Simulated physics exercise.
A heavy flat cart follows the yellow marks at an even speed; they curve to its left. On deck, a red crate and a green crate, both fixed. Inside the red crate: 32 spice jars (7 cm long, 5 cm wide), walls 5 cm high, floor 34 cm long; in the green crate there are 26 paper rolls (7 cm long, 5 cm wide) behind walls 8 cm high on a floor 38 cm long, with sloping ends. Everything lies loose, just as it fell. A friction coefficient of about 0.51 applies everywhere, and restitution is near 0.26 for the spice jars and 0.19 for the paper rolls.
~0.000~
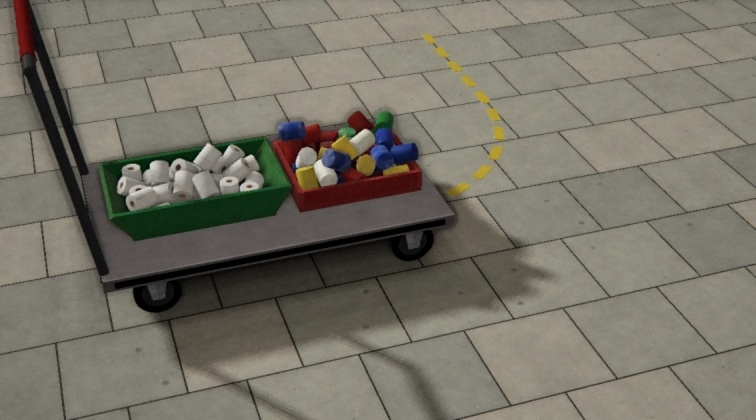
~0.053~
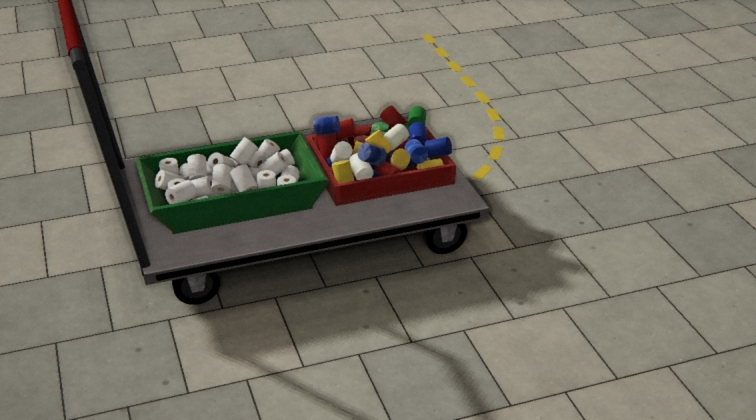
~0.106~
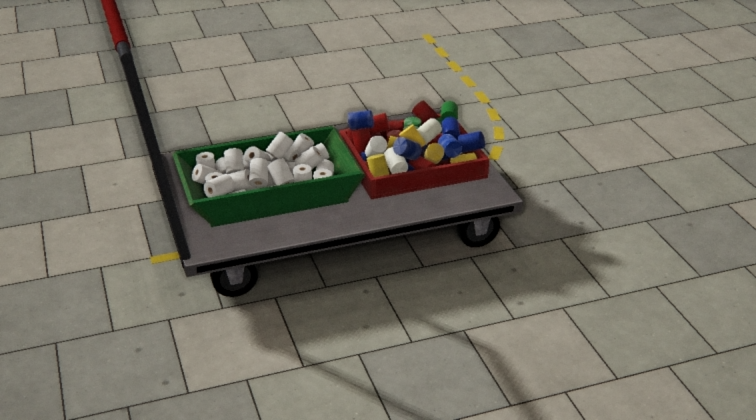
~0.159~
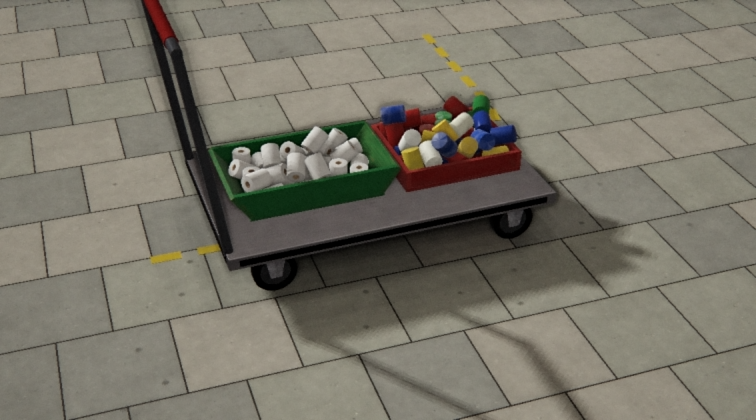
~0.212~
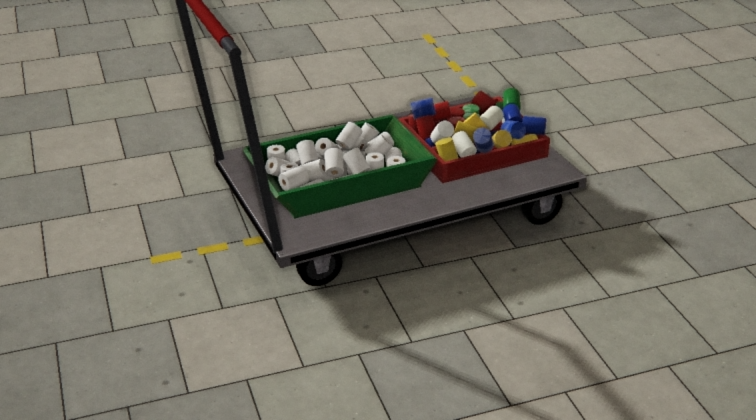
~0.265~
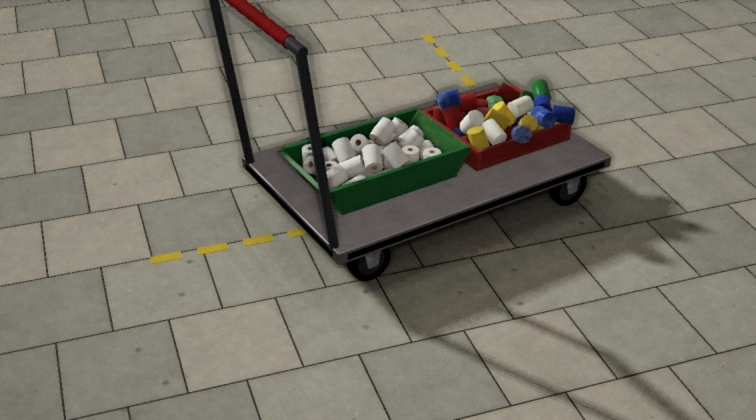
On a paved area, a flat trolley carrying a green crate of white rolls and a red crate of colourful little containers rolled to the right, then gradually began turning away from the viewer.
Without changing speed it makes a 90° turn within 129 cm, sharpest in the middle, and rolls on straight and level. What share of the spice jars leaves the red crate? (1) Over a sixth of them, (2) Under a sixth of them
Option 1: Over a sixth of them.
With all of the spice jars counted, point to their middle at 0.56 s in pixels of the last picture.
Near (515, 47).
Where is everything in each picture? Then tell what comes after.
In the first picture (places track the rim corner closest to us here), red crate (303, 191); green crate (113, 216); heading changed by 0°, 0 cm rolled; all still inside.
In the second picture, red crate (339, 185); green crate (154, 209); heading changed by 0°, 11 cm rolled.
In the third picture, red crate (375, 178); green crate (193, 202); heading changed by 0°, 22 cm rolled.
In the fourth picture, red crate (411, 171); green crate (234, 196); heading changed by 1°, 32 cm rolled.
In the fifth picture, red crate (446, 162); green crate (279, 194); heading changed by 6°, 43 cm rolled.
In the sixth picture, red crate (480, 151); green crate (328, 192); heading changed by 13°, 54 cm rolled; 1 out, the lowest jar at (521, 134).
After 0.43 s, the red crate is down by 6 of 32 and the green crate has all 26.
After 0.56 s, the red crate is down by 7 of 32 and the green crate has all 26.
After 0.75 s, the red crate is down by 8 of 32 and the green crate is down by 1 of 26.
Final count (at 1.20 s), the red crate is down by 9 of 32 and the green crate is down by 1 of 26. Asked share, 9 of 32, 28 per cent.
